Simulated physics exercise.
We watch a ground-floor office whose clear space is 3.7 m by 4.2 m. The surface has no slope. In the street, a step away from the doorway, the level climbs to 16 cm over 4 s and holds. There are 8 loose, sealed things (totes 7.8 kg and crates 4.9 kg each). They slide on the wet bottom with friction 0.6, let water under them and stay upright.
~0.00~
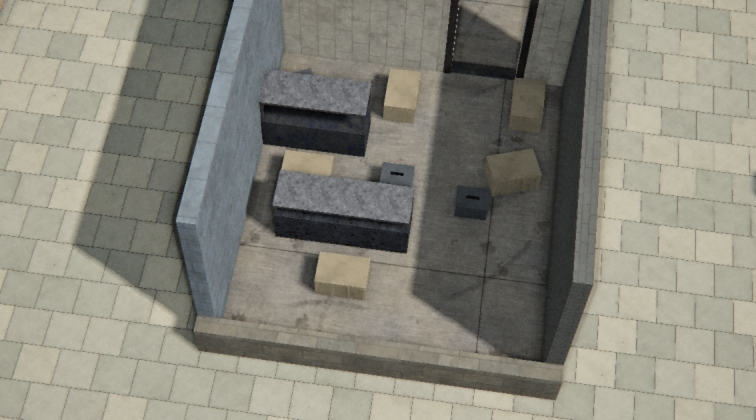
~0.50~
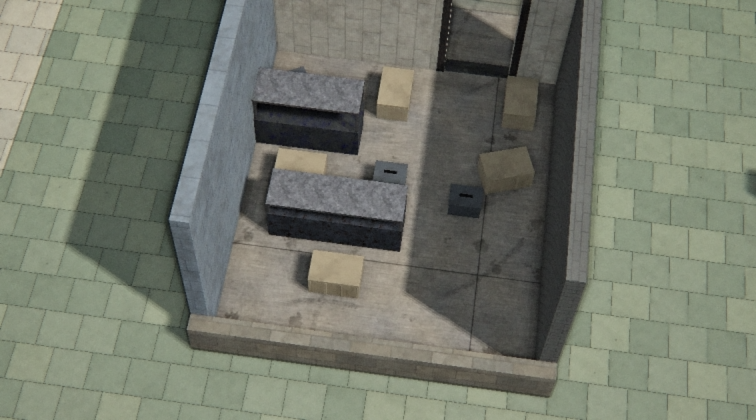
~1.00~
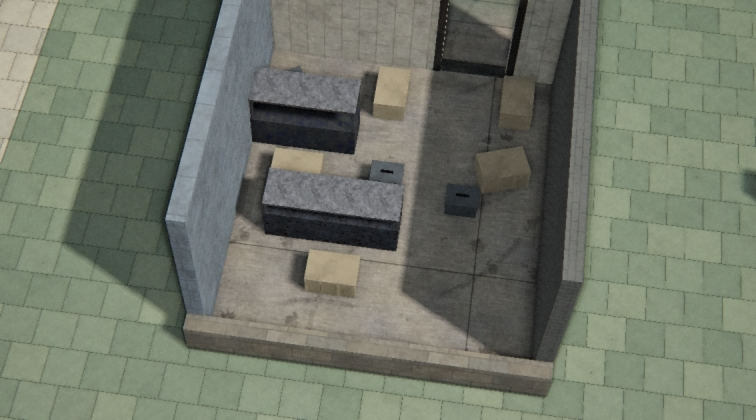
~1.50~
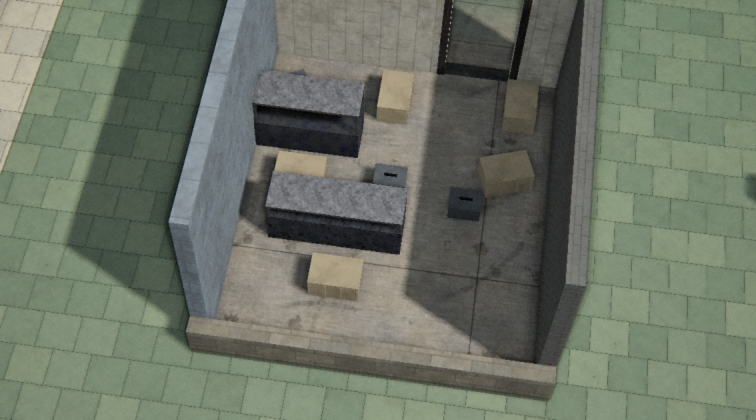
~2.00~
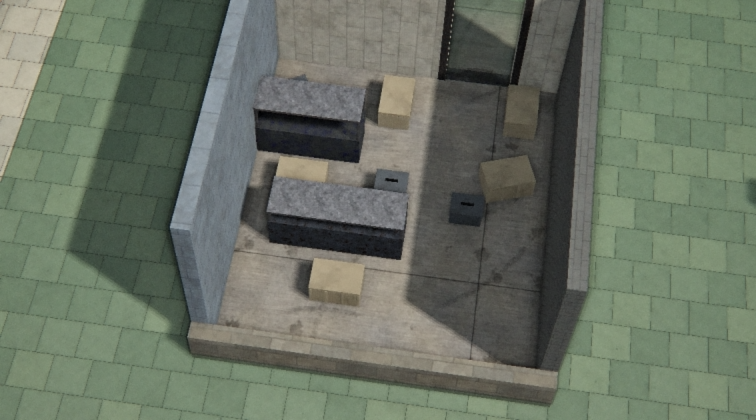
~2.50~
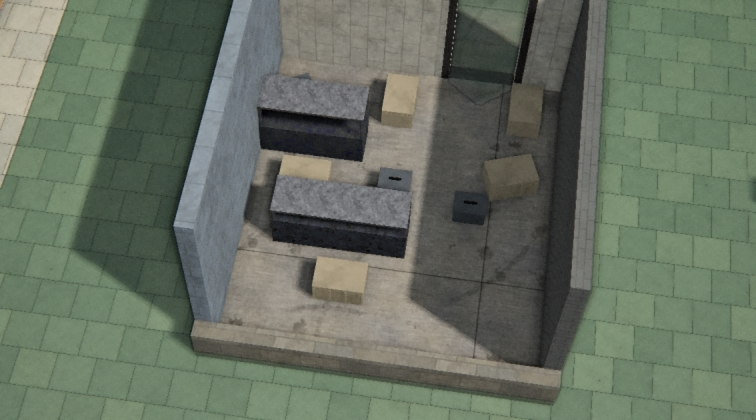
The clip shows a roofless room with dark counters and scattered boxes, seen from above, as a green, water-like layer spreads over the pale paving outside and slightly enters the doorway; the view shifts slightly while the boxes stay put.
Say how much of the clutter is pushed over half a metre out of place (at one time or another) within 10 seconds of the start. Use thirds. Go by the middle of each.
Share: Under a third.
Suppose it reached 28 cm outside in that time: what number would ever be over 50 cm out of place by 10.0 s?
In that case 3 of them.
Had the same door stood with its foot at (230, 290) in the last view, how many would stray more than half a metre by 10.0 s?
Then 2.
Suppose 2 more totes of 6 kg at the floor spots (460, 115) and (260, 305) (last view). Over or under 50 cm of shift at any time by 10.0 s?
In turn: More, short of it.
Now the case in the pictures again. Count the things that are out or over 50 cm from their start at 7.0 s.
I count 1.
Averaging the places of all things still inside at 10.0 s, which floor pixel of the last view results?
Around (387, 189).
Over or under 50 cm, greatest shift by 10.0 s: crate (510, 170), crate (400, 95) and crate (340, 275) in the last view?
In turn: Past it, under, short of it.
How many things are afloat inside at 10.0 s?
3 of them.
After 3.5 s 0 of 8 are over 50 cm from their spots; 0 afloat.
After 4.5 s 0 of 8 are over 50 cm from their spots; 0 afloat.
After 7.0 s 1 of 8 are over 50 cm from their spots; 2 afloat.
After 10.0 s 1 of 8 are over 50 cm from their spots, and 1 have been at some point; 3 afloat.
